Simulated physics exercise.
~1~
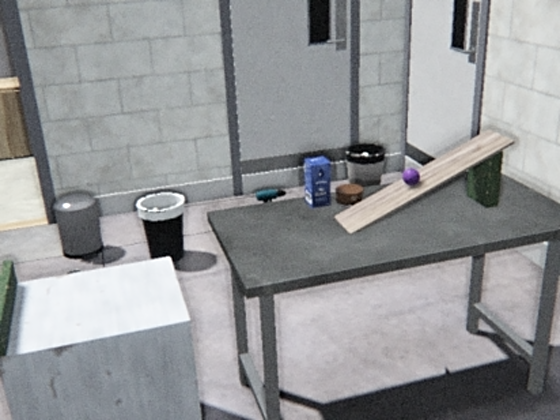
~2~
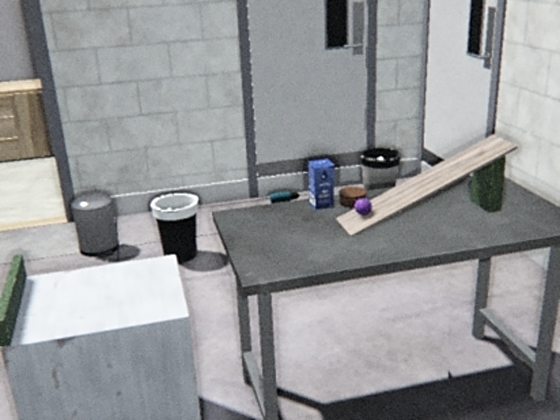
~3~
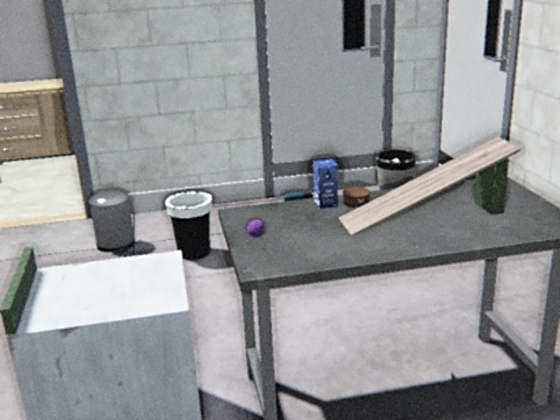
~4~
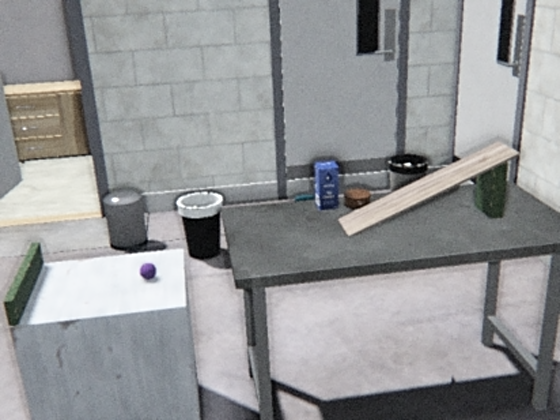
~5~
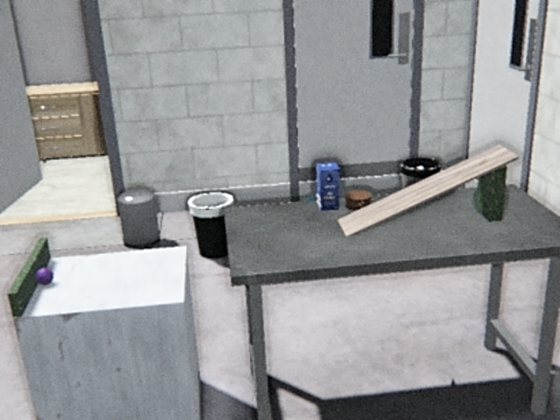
We see a purple onion roll down a fixed ramp on a grey table, past a blue carton and a brown tub that stay put, then cross the tabletop leftward, clear the gap to a lower cabinet top, and end up by the green batten at its far end.
